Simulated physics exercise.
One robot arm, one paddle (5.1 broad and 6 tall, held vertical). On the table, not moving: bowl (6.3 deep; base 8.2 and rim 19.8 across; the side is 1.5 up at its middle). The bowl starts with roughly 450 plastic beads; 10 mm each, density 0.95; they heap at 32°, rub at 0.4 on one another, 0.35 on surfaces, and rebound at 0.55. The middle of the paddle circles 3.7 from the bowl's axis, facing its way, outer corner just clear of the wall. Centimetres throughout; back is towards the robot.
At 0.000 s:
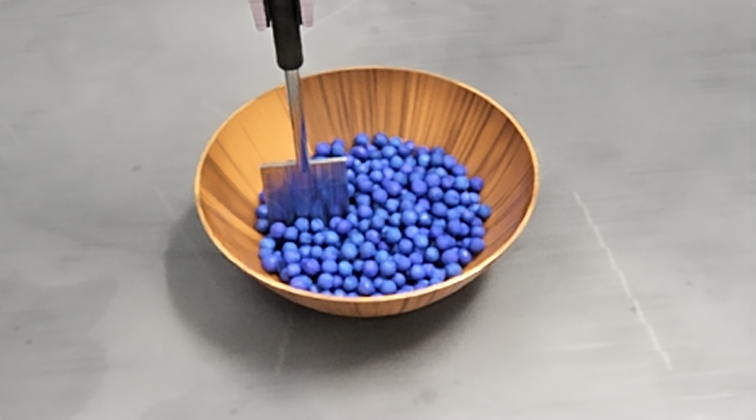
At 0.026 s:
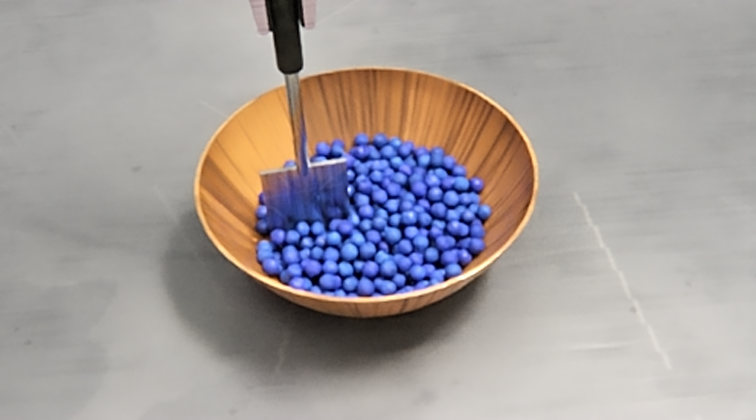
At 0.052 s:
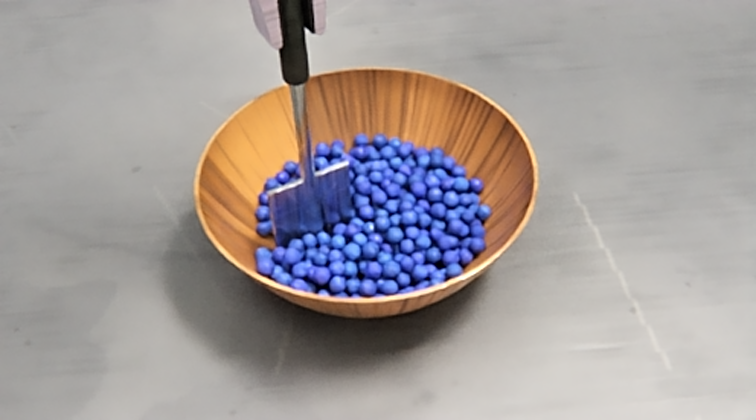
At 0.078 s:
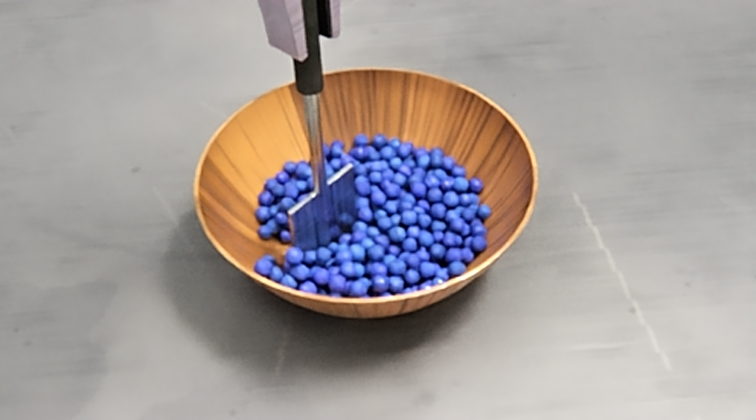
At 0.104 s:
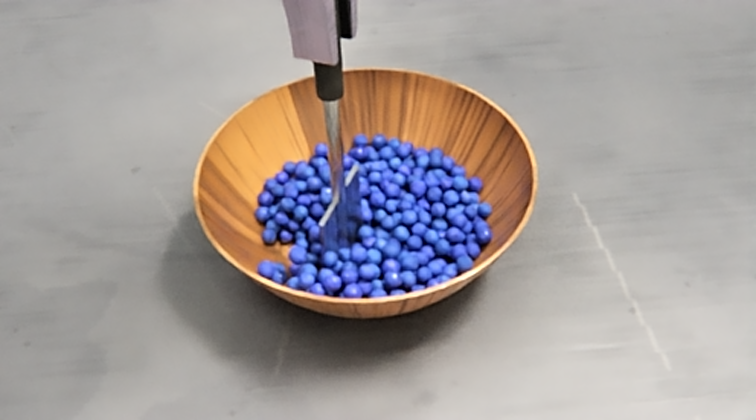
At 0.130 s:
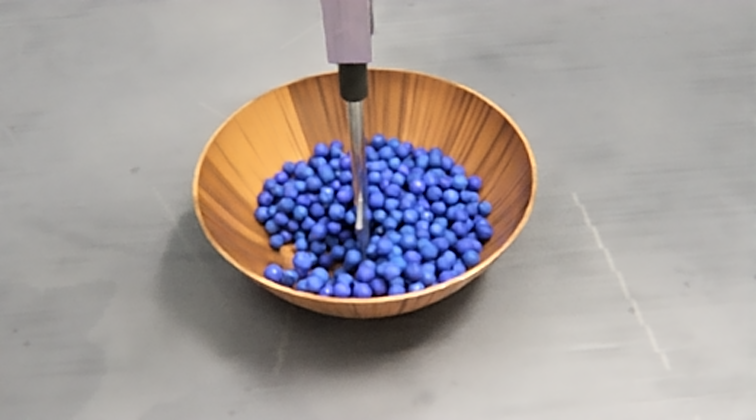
The clip opens on a wooden bowl of small blue beads, a flat paddle held upright among them at the left, its broad face showing. The robot arm pushes it toward the viewer and rightward through the beads, turning it gradually until only its thin edge shows near the middle.
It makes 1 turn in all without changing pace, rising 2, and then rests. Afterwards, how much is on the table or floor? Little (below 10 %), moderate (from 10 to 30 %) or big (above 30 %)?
Share on the table or floor: Little (below 10 %).
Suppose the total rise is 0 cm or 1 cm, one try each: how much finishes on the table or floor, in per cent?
Some 10 and 10 per cent.
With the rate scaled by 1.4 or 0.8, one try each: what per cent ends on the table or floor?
About 20 and 0 per cent.
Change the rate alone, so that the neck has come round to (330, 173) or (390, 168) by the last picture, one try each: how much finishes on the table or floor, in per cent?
Some 0 and 15 per cent.
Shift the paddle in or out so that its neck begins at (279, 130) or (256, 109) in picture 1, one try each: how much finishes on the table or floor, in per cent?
About 5 and 0 per cent.
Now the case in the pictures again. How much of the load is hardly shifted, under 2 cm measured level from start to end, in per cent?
About 25 per cent.
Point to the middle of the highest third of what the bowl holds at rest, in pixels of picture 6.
At about (343, 184).
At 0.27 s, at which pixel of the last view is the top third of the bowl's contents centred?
Near (462, 168).
After 0.27 s, 188° round, highest piece 8 above the table; 446 in the bowl, 5 in flight or on the tool.
After 0.41 s, 293° round, highest piece 9 above the table; 436 in the bowl, 10 on the table or floor, 5 in flight or on the tool.
After 0.68 s, 0° round, highest piece 5 above the table; 432 in the bowl, 19 on the table or floor.
After 1.38 s, 0° round, highest piece 5 above the table; 432 in the bowl, 19 on the table or floor.
In the end, 432 in the bowl, 19 on the table or floor. That is 4 % on the table or floor.
